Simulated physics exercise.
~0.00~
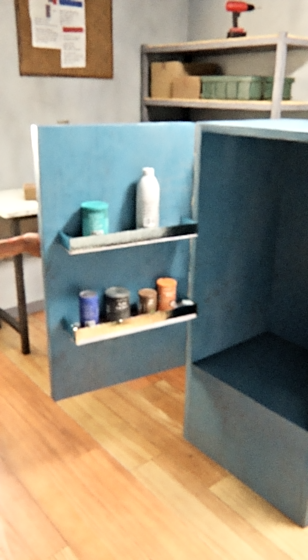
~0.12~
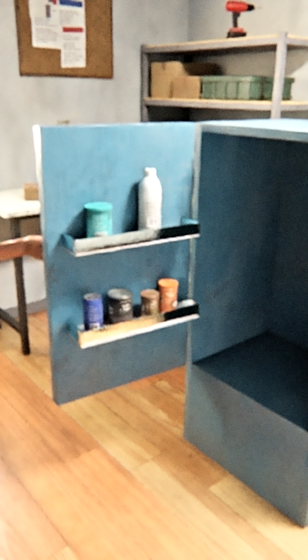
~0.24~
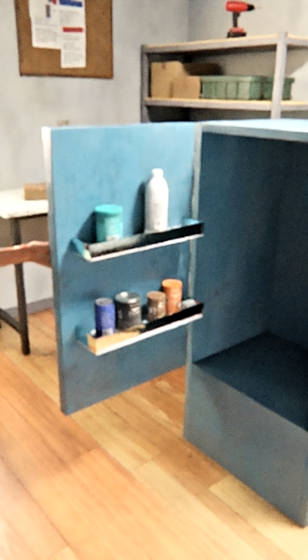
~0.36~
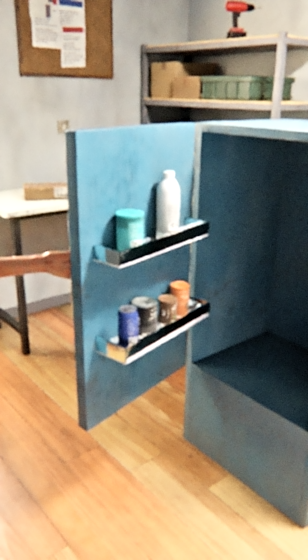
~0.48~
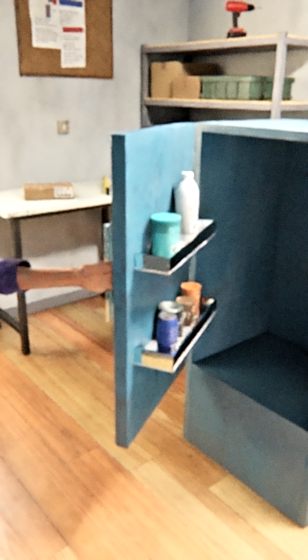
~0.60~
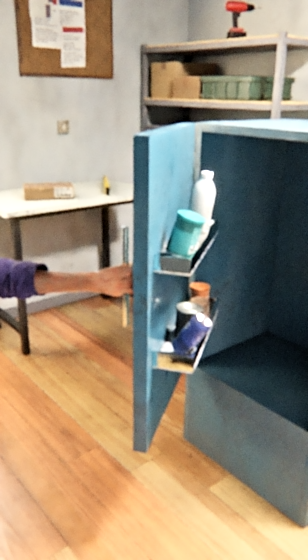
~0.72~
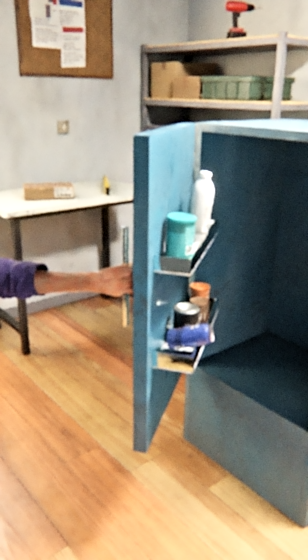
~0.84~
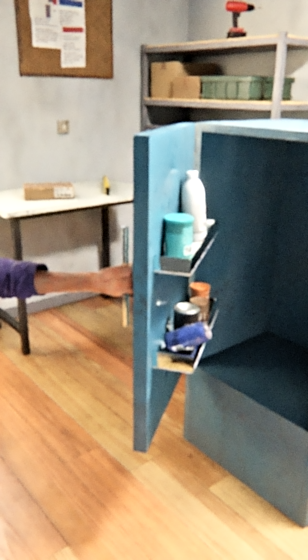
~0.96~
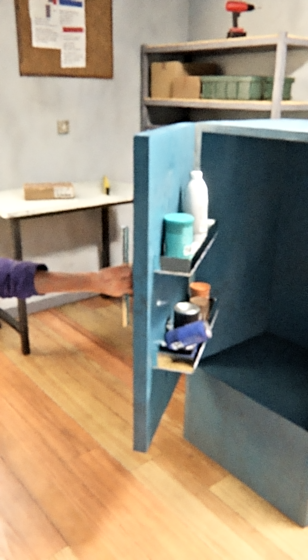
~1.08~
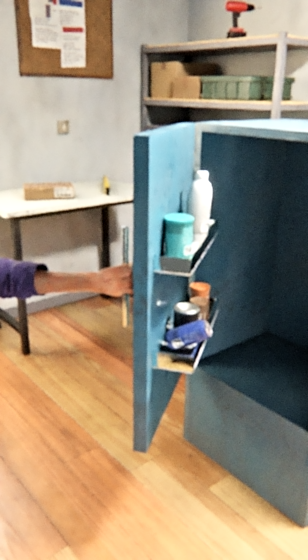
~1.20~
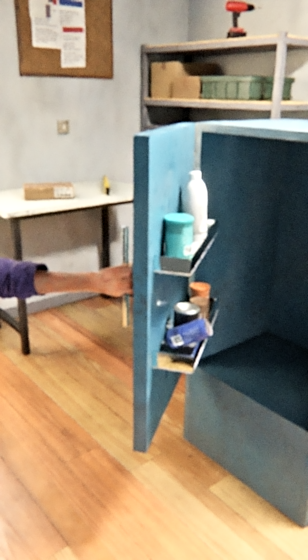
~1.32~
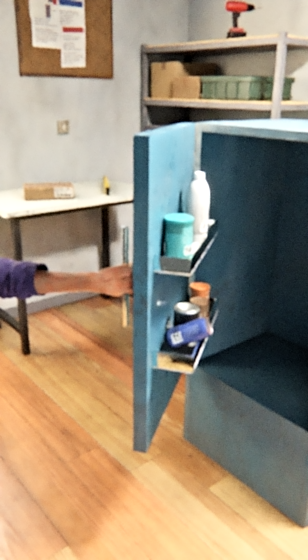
The blue locker door swung right, partway toward closed, with a hand at its edge, and stopped abruptly, making the white bottle and turquoise tin lean before settling upright, while the blue can on the lower rack toppled and stayed down.
